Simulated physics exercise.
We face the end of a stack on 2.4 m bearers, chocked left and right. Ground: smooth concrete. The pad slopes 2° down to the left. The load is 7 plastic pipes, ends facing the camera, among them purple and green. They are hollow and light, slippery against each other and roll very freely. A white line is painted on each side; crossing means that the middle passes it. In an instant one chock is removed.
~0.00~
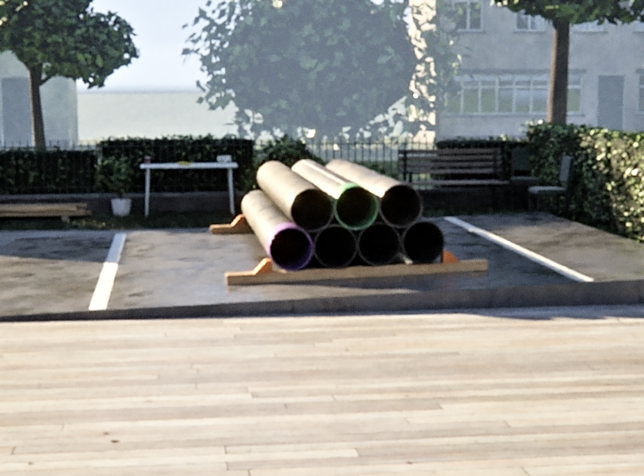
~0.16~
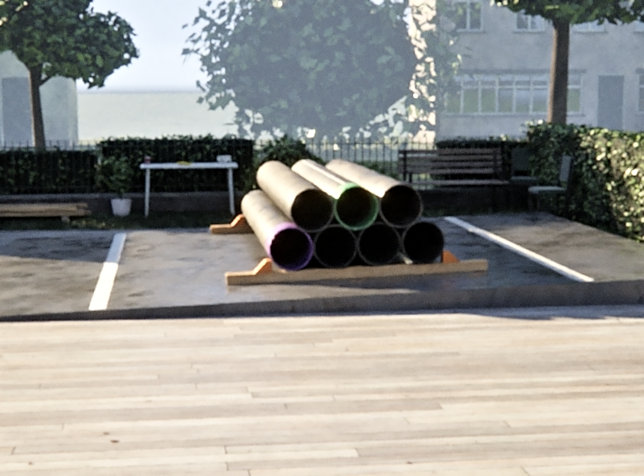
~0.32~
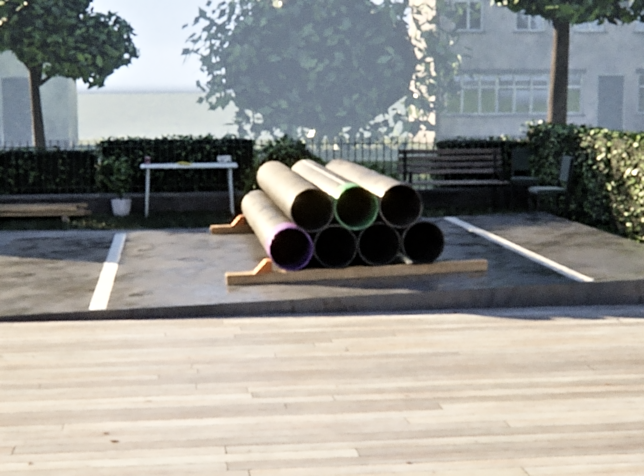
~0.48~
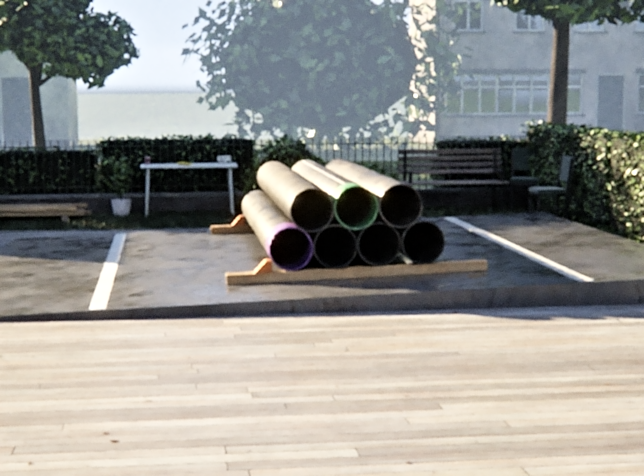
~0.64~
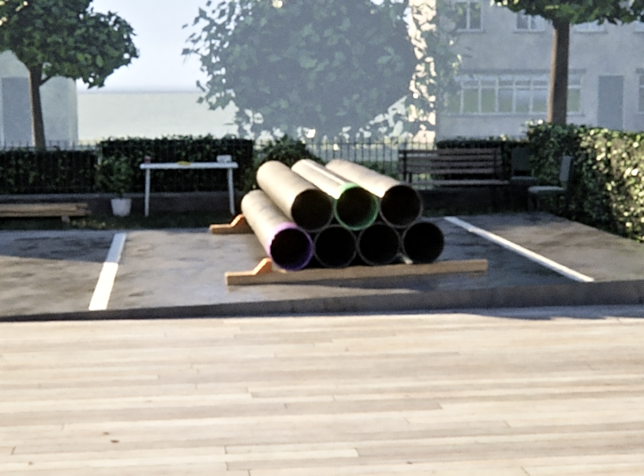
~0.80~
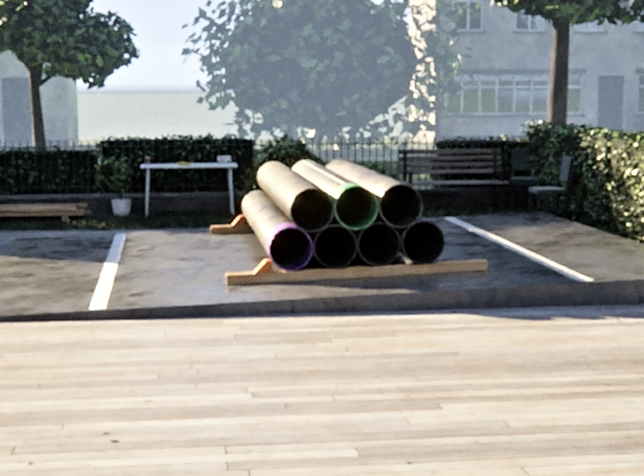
Seven stacked pipes stay still on wooden bearers as the right chock disappears.
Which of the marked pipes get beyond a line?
Purple stops short. Green stops short.
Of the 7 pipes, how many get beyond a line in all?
0 of them.
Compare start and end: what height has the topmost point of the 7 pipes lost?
Roughly 0 cm.
After 1.1 s, purple is on the bearers, 60 cm from the bearers' left end; green is up on others, 120 cm from the bearers' left end; 0 past a line.
At rest (1.5 s), purple is on the bearers, 60 cm from the bearers' left end; green is up on others, 120 cm from the bearers' left end; 0 past a line.
